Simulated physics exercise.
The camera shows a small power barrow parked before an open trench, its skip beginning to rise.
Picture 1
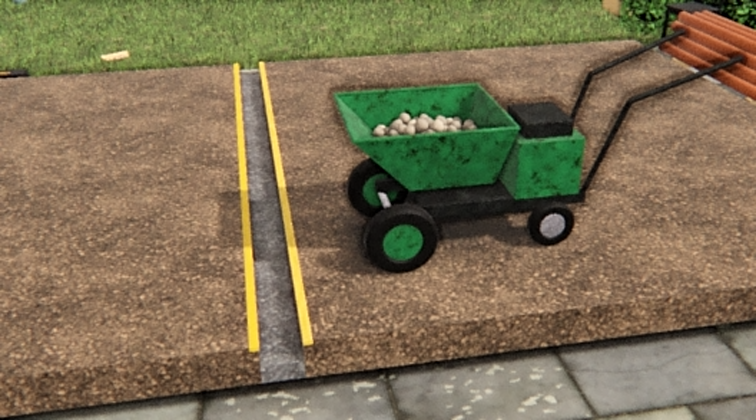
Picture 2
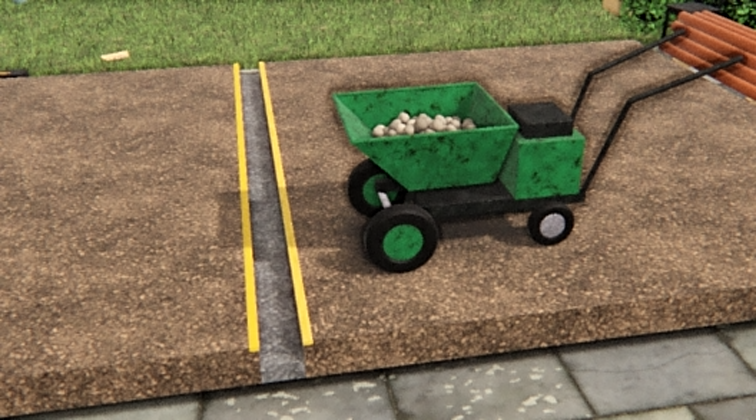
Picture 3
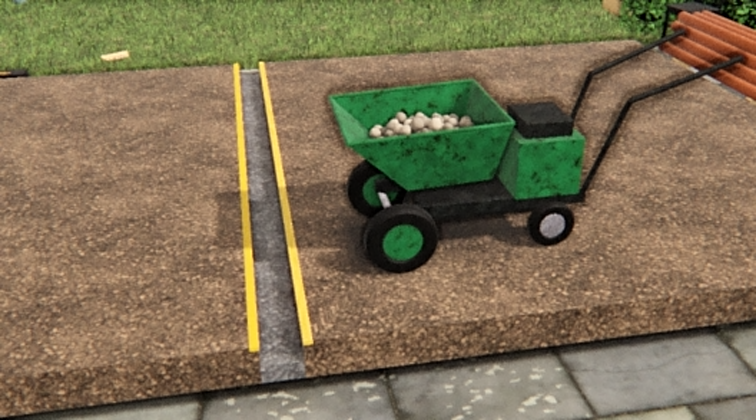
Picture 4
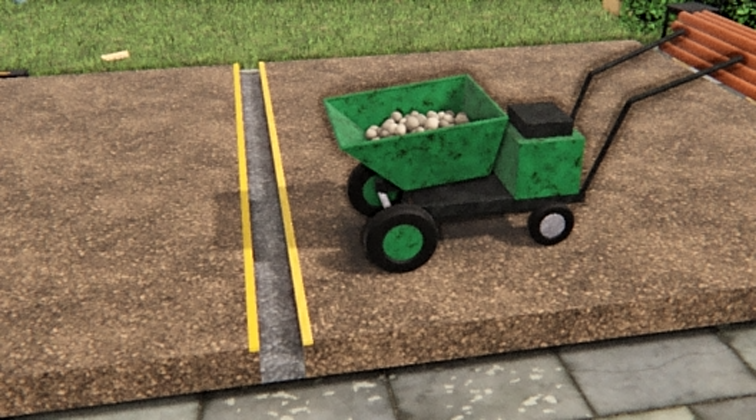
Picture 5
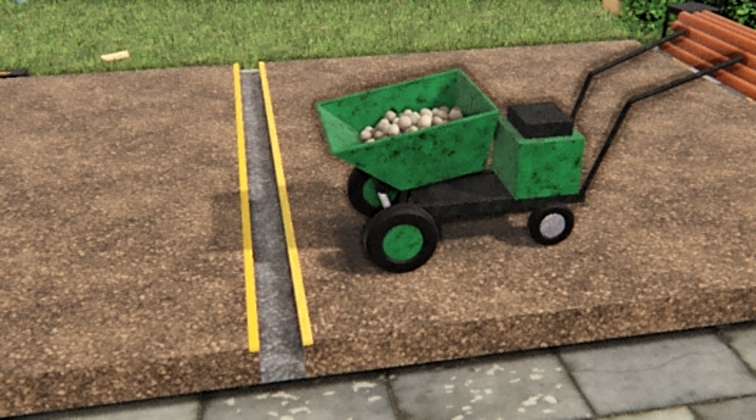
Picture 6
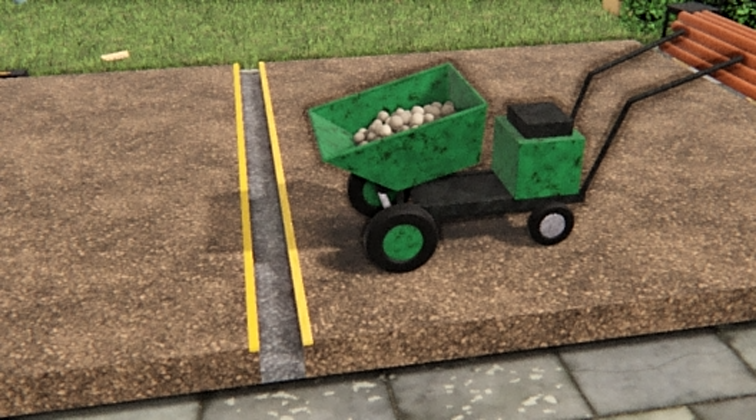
On bare brown ground beside a narrow yellow-edged trench, a parked green power barrow slowly tilting its pebble-filled skip leftward.
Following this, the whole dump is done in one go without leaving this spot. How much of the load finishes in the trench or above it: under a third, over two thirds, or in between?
Hits one third to two thirds.
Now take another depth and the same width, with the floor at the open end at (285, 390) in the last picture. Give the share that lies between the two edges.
That would give roughly 60 percent.
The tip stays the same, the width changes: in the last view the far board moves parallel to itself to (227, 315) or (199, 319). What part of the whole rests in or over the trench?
First try: About 90 %; second try: About 100 %.
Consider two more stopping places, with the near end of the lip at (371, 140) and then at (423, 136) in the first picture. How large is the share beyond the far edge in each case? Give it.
You'd get around 10 in a hundred, then 0 in a hundred.
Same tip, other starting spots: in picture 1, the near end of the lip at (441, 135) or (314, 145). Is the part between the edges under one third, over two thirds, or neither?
First less than a third, then under a third.
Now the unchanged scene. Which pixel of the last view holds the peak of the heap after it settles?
I'd mark the summit at roughly pixel (233, 243).
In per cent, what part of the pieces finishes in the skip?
Around 5 %.
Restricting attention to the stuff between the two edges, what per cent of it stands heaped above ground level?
Near 30 %.
Soon, skip tipped steeply; all in the skip.
A while on, skip tipped steeply; most in the skip; a small part in or heaped over the trench; a small part beyond it; a stray few falling.
Towards the end, skip tipped right over; a small part in the skip; about half in or heaped over the trench; about a third beyond it.
Finally, skip tipped right over; a small part in the skip; about half in or heaped over the trench; about a third beyond it.
